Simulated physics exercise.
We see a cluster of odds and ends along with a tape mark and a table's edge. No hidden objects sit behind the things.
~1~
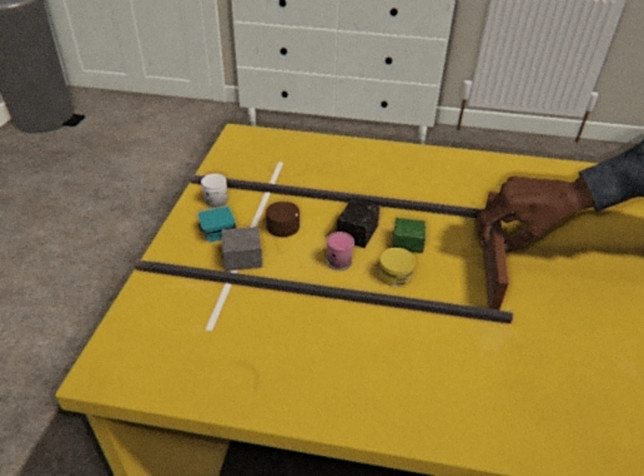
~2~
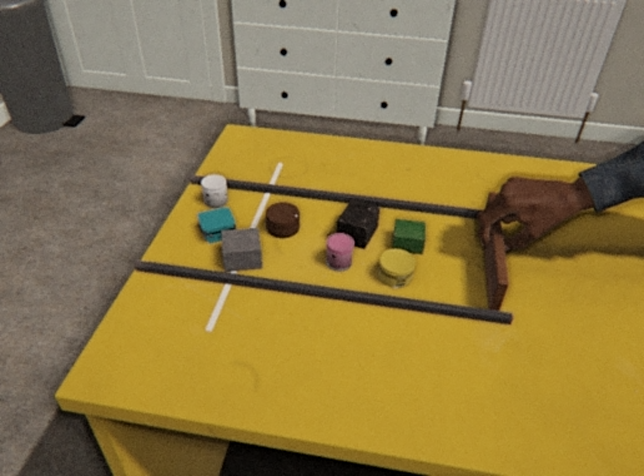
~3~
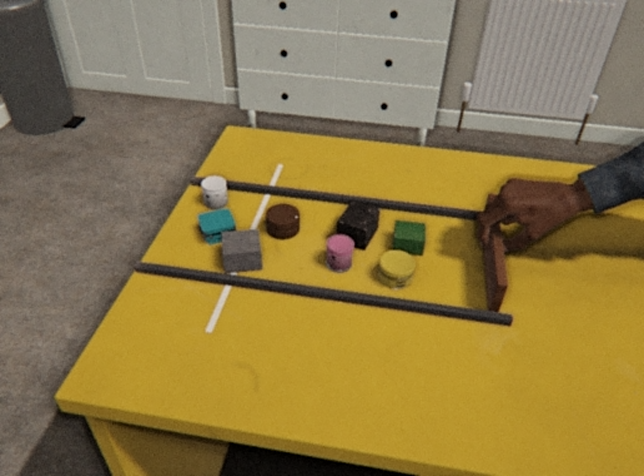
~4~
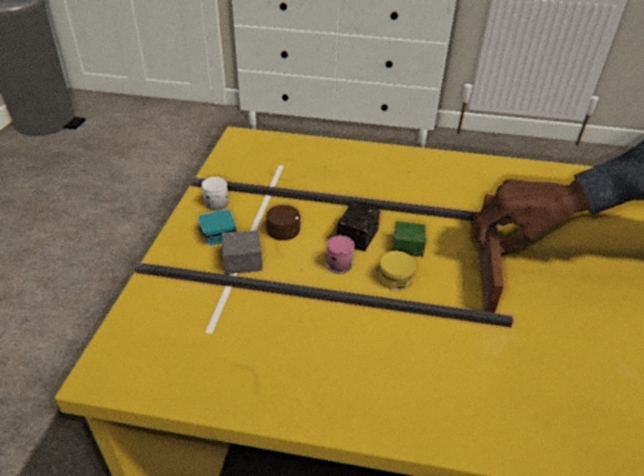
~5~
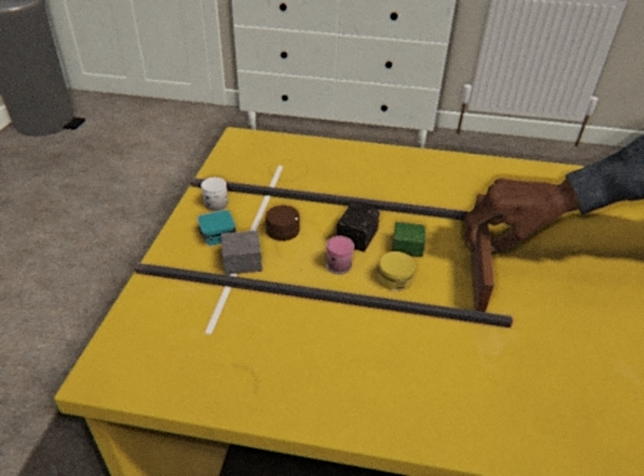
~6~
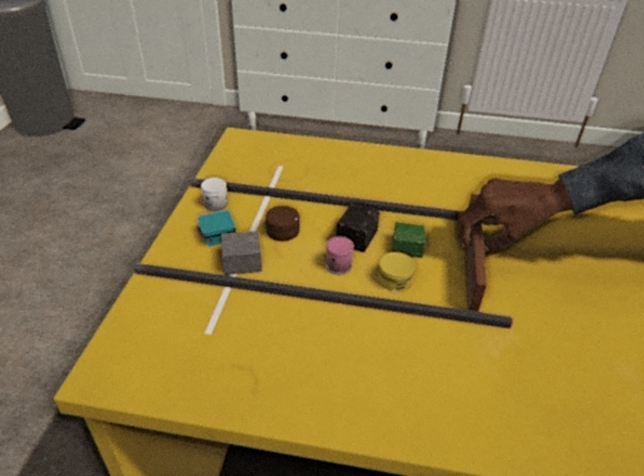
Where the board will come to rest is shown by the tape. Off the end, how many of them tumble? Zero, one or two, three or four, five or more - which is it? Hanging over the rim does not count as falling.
Answer: Zero.
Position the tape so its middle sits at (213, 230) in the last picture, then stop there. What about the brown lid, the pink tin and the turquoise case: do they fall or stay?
The brown lid topples down, the pink tin stays put, the turquoise case topples down.
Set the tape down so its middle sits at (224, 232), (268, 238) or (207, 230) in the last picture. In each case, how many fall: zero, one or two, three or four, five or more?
In turn: One or two, zero, either three or four.
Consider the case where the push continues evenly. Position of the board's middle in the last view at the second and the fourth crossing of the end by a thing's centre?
First roughly (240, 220), later roughly (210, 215).
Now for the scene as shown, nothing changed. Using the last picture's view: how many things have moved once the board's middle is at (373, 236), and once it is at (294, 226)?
The first count is 4, and then it's 7.
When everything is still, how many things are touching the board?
At rest, 2 are in contact.
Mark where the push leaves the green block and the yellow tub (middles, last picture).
Listed as asked: First (241, 217), and then (226, 246).
Early on, none off yet; white tub at rest near (215, 195); turquoise case at rest near (217, 229); grey block at rest near (242, 253).
A while later, none off yet; white tub at rest near (215, 195); turquoise case moving near (210, 229); grey block at rest near (242, 253).
Finally, the number that fall off is zero.
